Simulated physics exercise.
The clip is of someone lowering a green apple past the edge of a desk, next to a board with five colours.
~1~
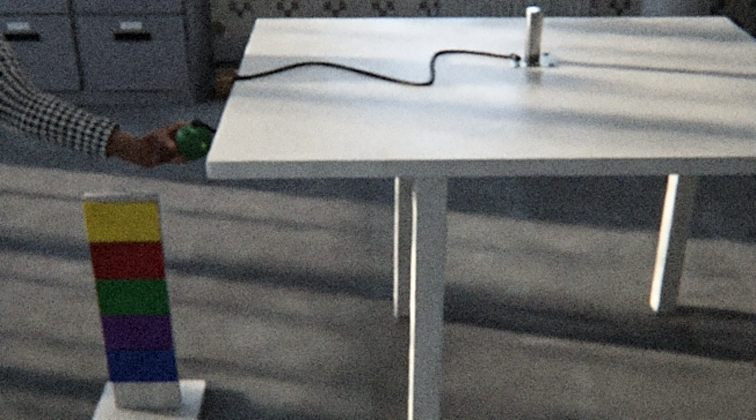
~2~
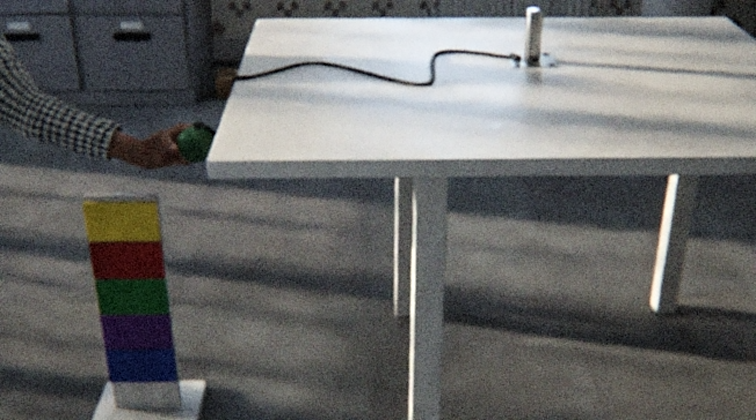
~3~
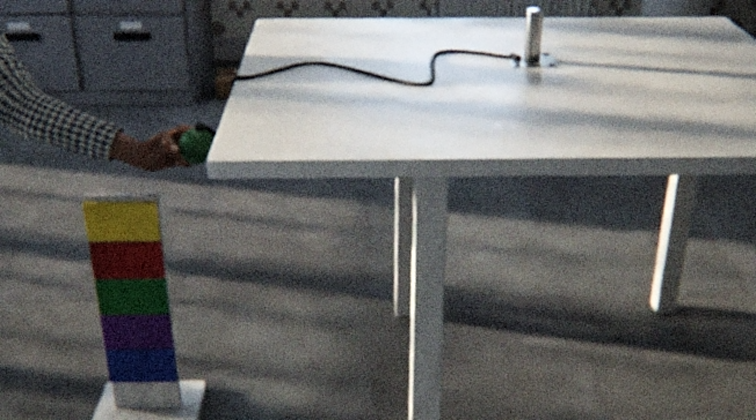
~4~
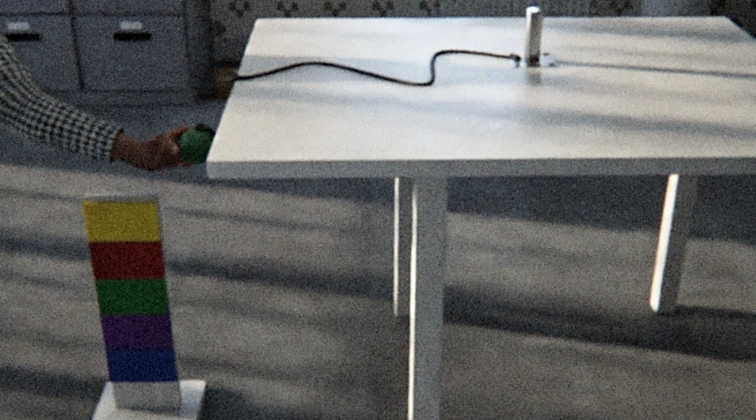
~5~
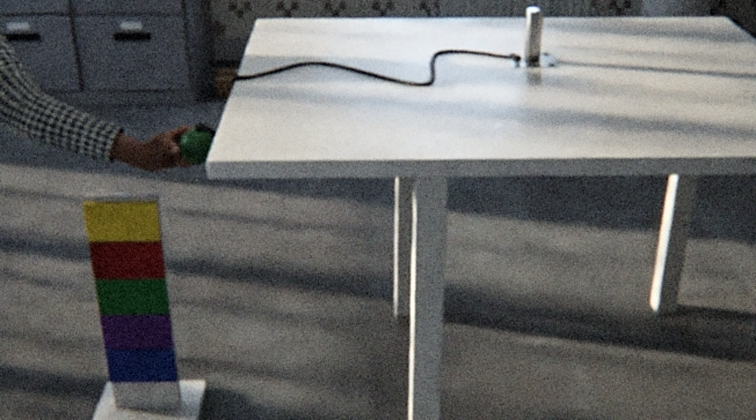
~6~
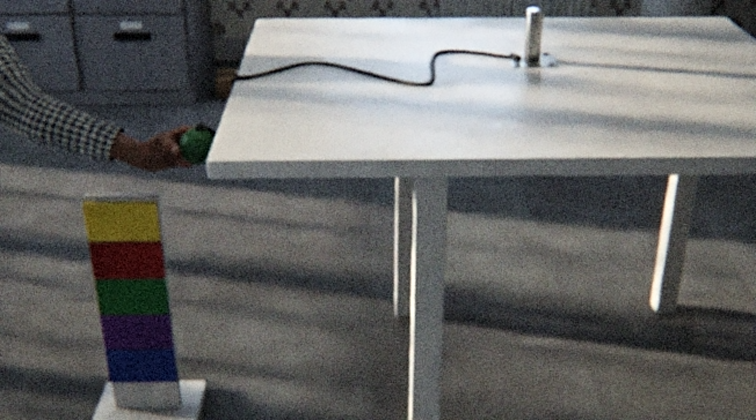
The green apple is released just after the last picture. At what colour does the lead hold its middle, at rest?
Its centre hangs level with the green band.
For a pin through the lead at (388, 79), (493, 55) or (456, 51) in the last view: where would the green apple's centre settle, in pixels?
Try by try, around (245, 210), (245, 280) and (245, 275).
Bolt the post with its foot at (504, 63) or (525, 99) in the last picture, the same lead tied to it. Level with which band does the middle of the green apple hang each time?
In that order: Purple; purple.
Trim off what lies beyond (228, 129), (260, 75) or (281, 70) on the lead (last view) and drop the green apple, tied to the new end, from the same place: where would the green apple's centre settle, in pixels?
Near (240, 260), (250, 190) and (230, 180).
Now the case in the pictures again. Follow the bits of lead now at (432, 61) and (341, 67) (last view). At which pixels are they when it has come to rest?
The first at (408, 67), the second at (235, 88).
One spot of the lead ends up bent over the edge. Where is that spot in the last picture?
At (346, 68), roughly.
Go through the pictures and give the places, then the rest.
Green apple (194, 142); yellow (122, 223); red (127, 261); green (132, 298); purple (137, 333); blue (141, 367), in the first picture.
Green apple (196, 144); lead through (479, 53) (432, 67) (398, 81) (324, 64) (250, 77), in the second picture.
Green apple (197, 146), in the third picture.
Green apple (198, 146); lead through (479, 53) (432, 67) (398, 81) (324, 64) (250, 77), in the fourth picture.
Green apple (198, 146), in the fifth picture.
Green apple (198, 146); lead through (479, 53) (432, 67) (398, 81) (324, 64) (250, 77), in the sixth picture.
A little later, apple near (238, 277); level with green.
Next, apple near (258, 280); level with green.
When it is over, apple near (250, 286); level with green. Its middle rests at the green band.
